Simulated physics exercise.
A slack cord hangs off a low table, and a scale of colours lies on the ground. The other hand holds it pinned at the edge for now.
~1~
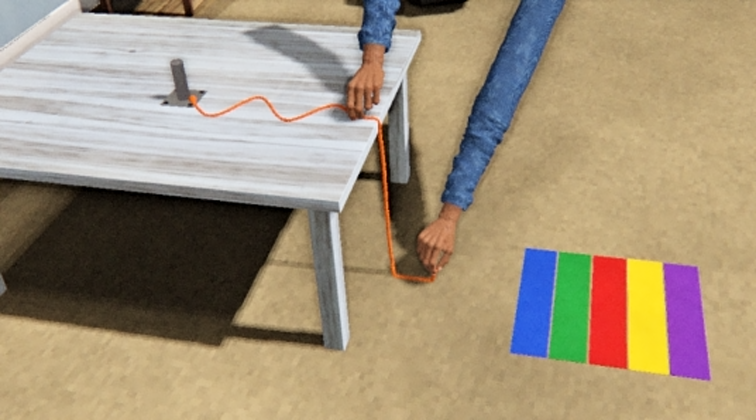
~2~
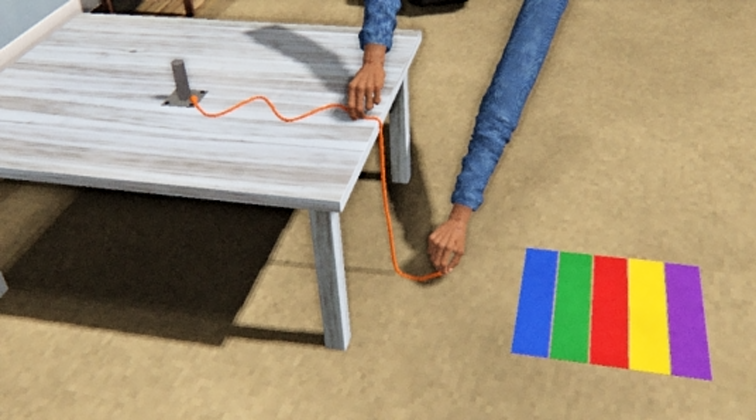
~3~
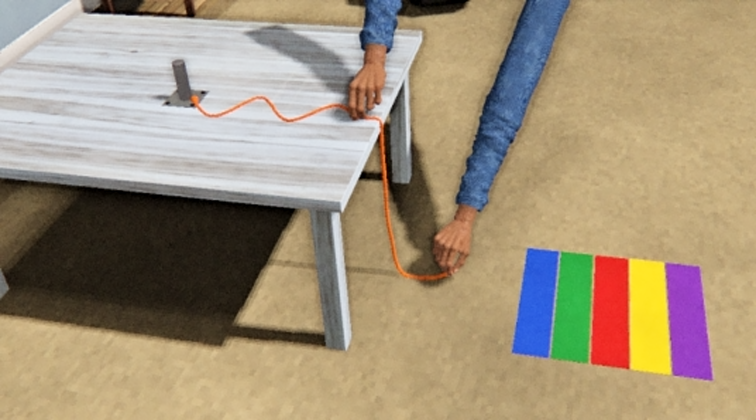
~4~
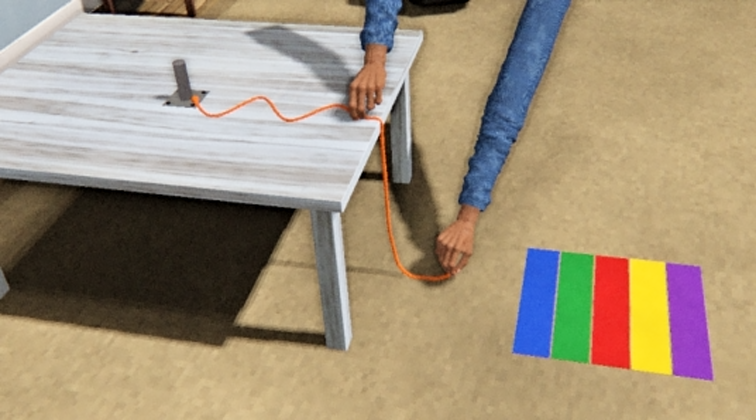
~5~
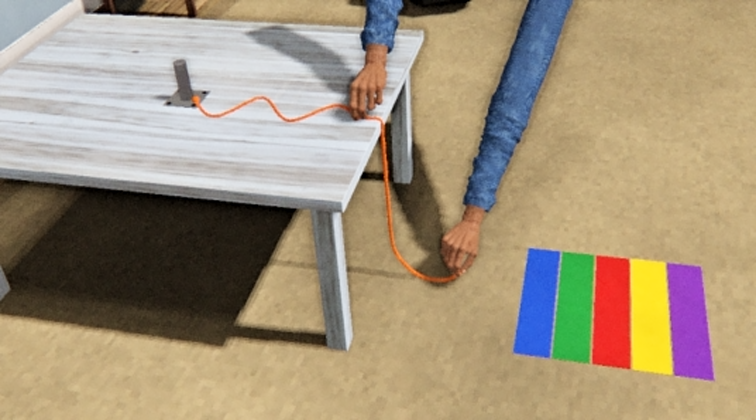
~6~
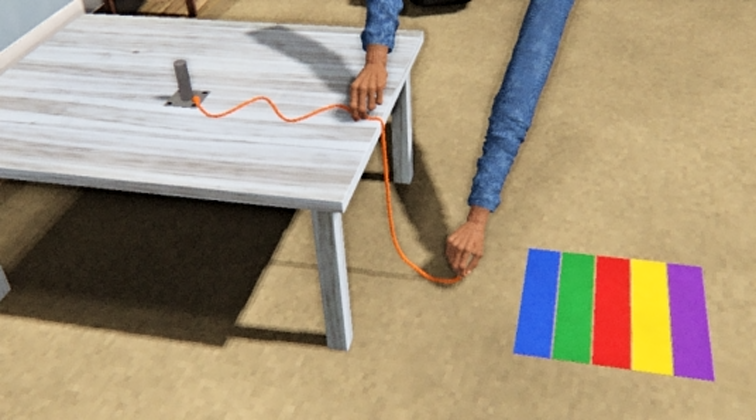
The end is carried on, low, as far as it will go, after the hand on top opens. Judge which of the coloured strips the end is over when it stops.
It is over the yellow strip.
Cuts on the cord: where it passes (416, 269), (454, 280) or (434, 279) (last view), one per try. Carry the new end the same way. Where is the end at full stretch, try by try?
One spot per try: (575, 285), (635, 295), and (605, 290).
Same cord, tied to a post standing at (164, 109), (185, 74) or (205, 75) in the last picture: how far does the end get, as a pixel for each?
Try by try, about (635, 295), (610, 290) and (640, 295).
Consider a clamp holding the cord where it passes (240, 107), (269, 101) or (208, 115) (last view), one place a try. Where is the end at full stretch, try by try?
Respectively (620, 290), (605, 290) and (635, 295).
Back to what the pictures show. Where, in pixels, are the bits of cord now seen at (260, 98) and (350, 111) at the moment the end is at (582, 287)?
They sit at (291, 105) and (394, 152), in that order.
Soon after, end near (582, 287); over green.
After that, end near (627, 293); over red.
At the stop, end near (654, 296); over yellow. The end stops over the yellow strip.
